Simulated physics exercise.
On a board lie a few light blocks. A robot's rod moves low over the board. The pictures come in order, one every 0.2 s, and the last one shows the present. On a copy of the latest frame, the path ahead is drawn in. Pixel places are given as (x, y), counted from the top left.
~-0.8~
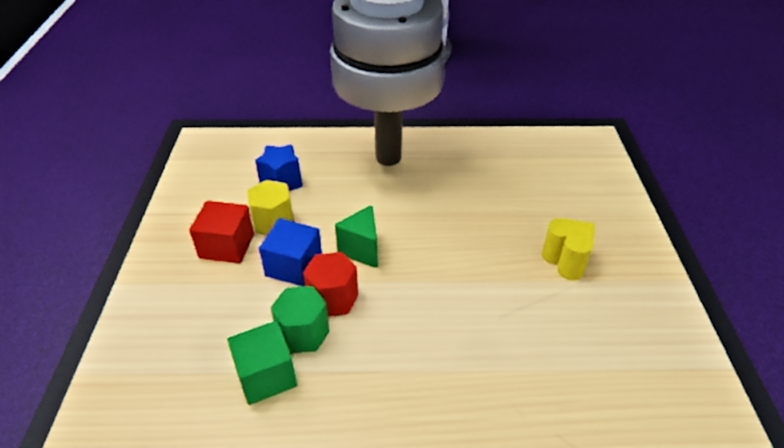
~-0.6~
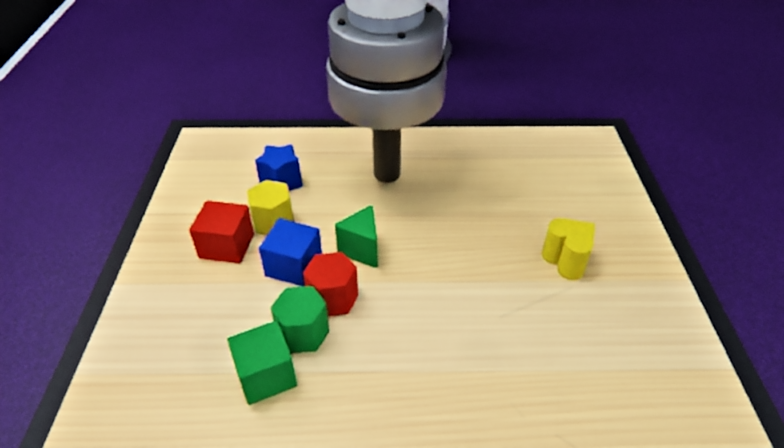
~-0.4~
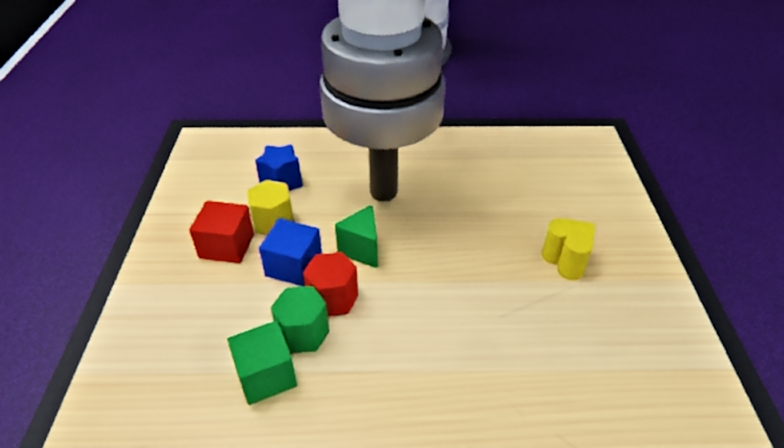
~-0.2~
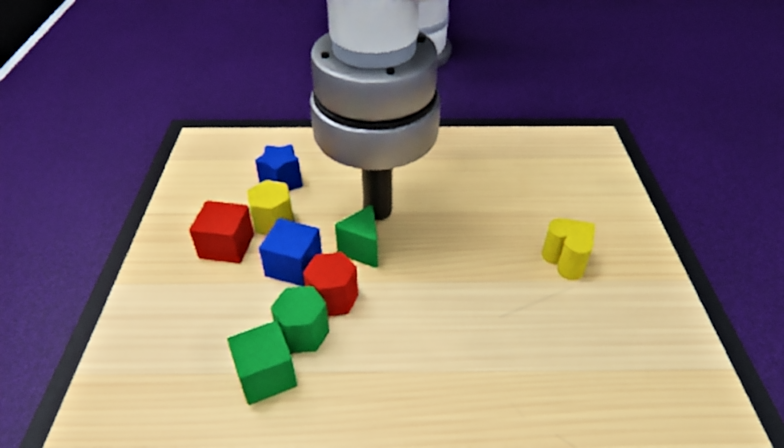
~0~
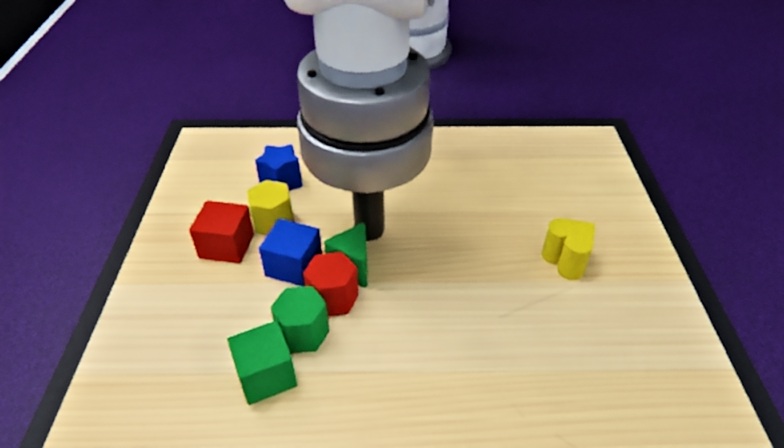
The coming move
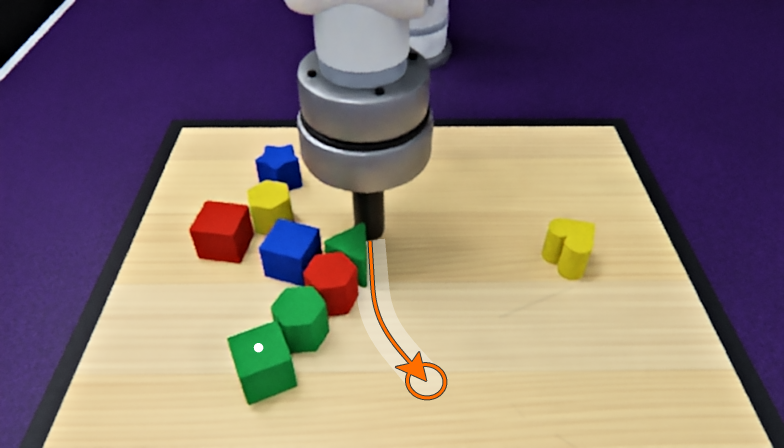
On a wooden board scattered with red, blue, green and yellow blocks, a robot's dark rod moves down the board and slightly left, then nudges the green three-sided block a short way toward the red hexagonal block.
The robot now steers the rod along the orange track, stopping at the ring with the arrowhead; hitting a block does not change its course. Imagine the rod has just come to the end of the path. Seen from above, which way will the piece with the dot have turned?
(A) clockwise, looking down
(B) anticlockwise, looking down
It's B.
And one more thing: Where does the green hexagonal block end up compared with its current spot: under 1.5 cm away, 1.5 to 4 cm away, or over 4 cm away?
It moves quite far, over 4 cm.
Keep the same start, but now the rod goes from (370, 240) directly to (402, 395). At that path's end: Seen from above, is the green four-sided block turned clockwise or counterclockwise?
My answer: Anticlockwise.
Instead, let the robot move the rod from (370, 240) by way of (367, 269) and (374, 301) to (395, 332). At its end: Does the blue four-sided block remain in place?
Yes.
Path on the board, from (370, 240) over (373, 283) and (387, 332) to (426, 381); the dot is on the green four-sided block.
On the path given first. One third of the way, rod (372, 276); green four-sided block (221, 373), turned 30° anticlockwise; green hexagonal block (263, 337), turned 40° clockwise; red hexagonal block (311, 312); green three-sided block (341, 283), turned 25° clockwise.
Two thirds of the way, rod (387, 325); green four-sided block (198, 386), turned 30° anticlockwise; green hexagonal block (240, 348), turned 40° clockwise; red hexagonal block (297, 331), turned 35° clockwise; green three-sided block (346, 320), turned 65° clockwise.
At the end, rod (427, 373); green four-sided block (198, 386), turned 30° anticlockwise; green hexagonal block (240, 348), turned 40° clockwise; red hexagonal block (297, 331), turned 35° clockwise; green three-sided block (351, 325), turned 80° clockwise.
